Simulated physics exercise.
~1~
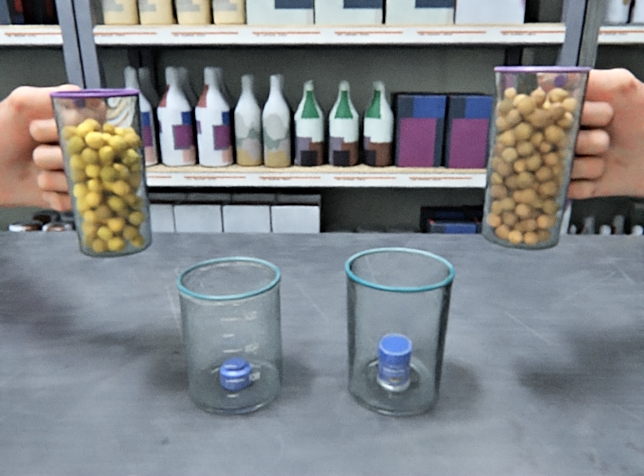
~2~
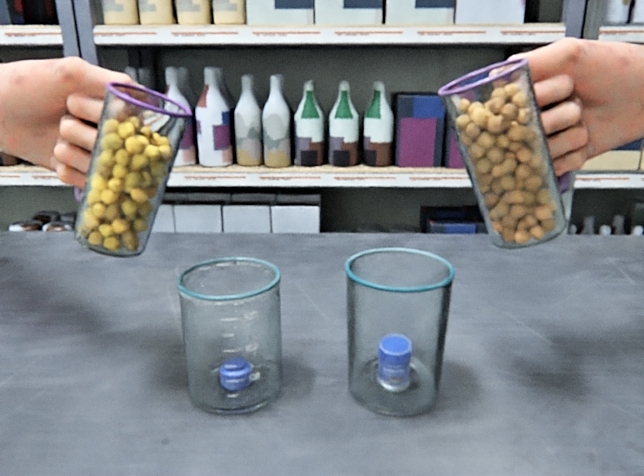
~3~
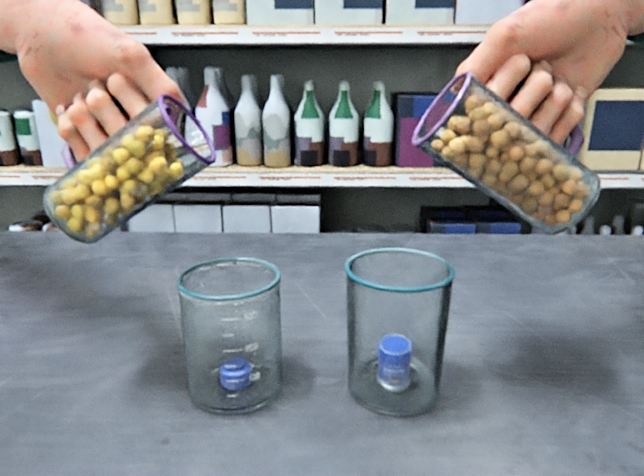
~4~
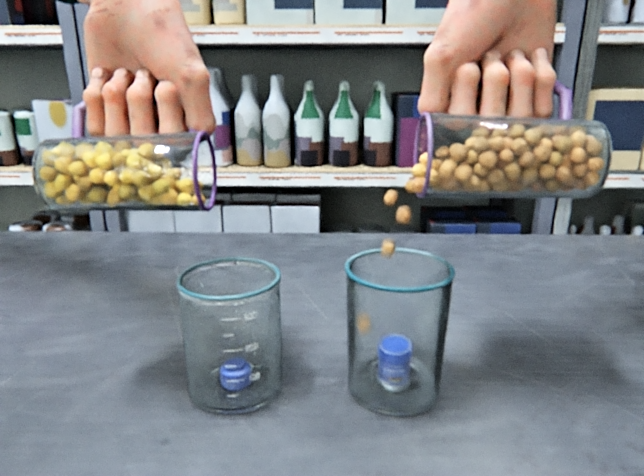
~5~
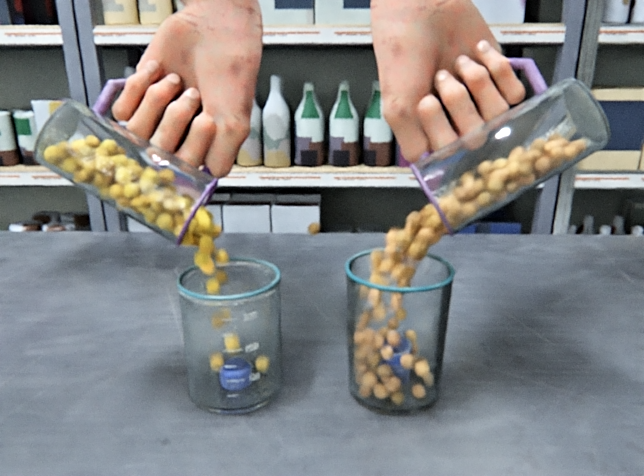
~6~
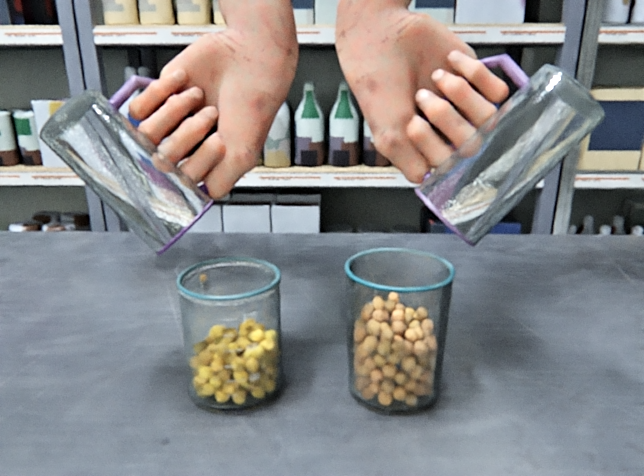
Two hands hold clear, purple-rimmed cups above a grey tabletop, the left filled with yellow-green pieces and the right with round tan ones, seen from the front with shelves of bottles and boxes behind. Below stand two clear, teal-rimmed containers, each holding a small blue-topped object. The hands tilt the cups inward until they lie on their sides, and a few tan pieces drop first on the right. Tipped further, both cups pour streams into the containers. Finally the cups are empty, and the heaped pieces hide both blue objects.
